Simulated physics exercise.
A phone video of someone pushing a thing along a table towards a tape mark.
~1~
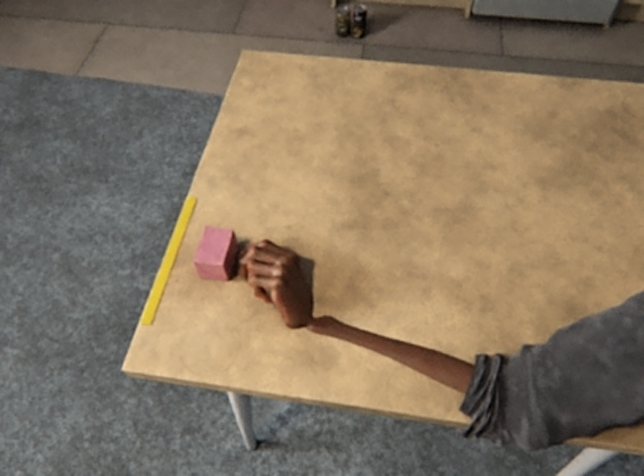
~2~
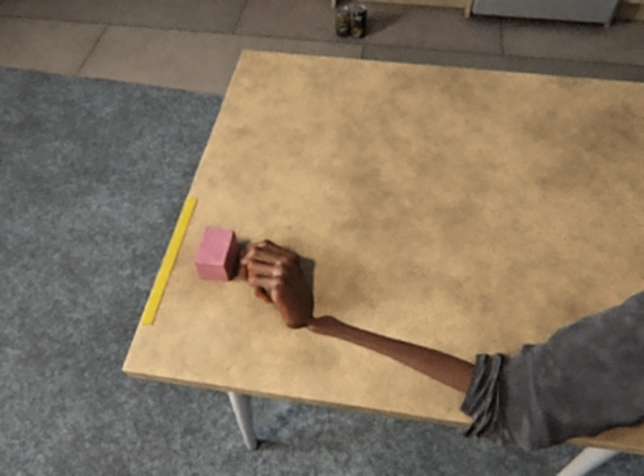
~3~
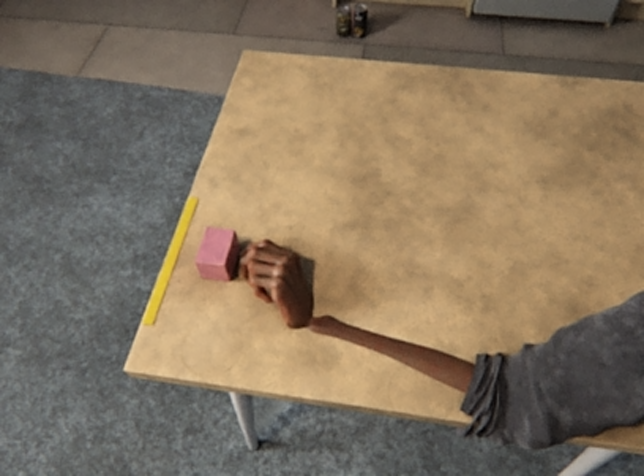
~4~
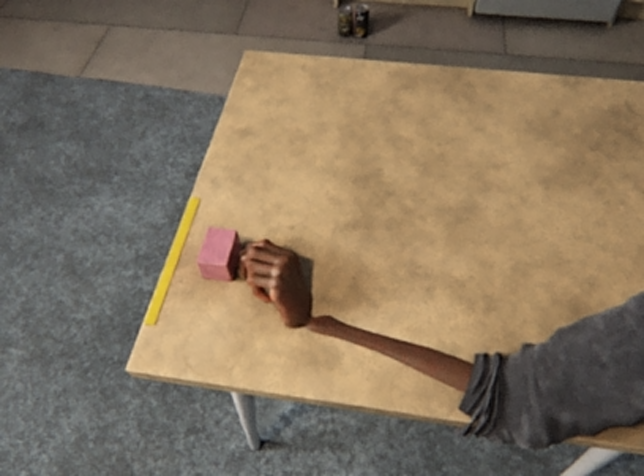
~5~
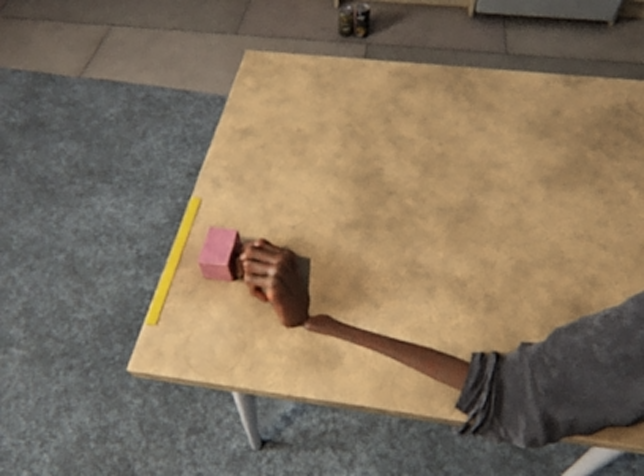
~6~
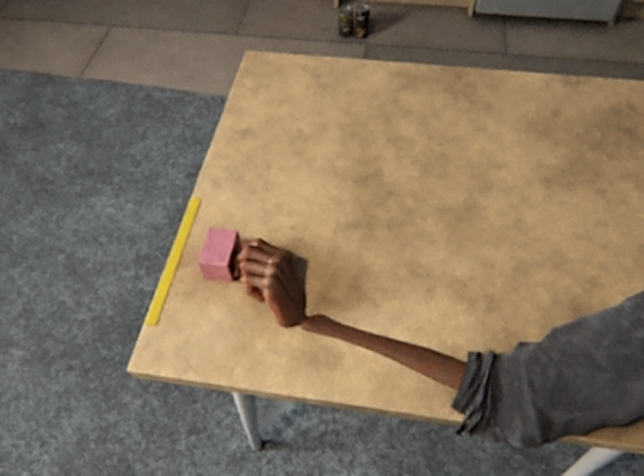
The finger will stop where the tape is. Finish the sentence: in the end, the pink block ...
In the end, the pink block has fallen off.
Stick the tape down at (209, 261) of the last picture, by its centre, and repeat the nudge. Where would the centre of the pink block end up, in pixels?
(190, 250).
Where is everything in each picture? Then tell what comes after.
The first picture shows pink block (217, 254).
The second picture shows pink block (218, 254).
The third picture shows pink block (219, 254).
The fourth picture shows pink block (220, 255).
The fifth picture shows pink block (222, 254).
The sixth picture shows pink block (221, 255).
Then, 1.88 s later than the last frame, pink block on its side near (150, 267).
Then, 2.18 s later than the last frame, pink block fallen near (201, 387).
When it is over, the pink block goes over the edge.
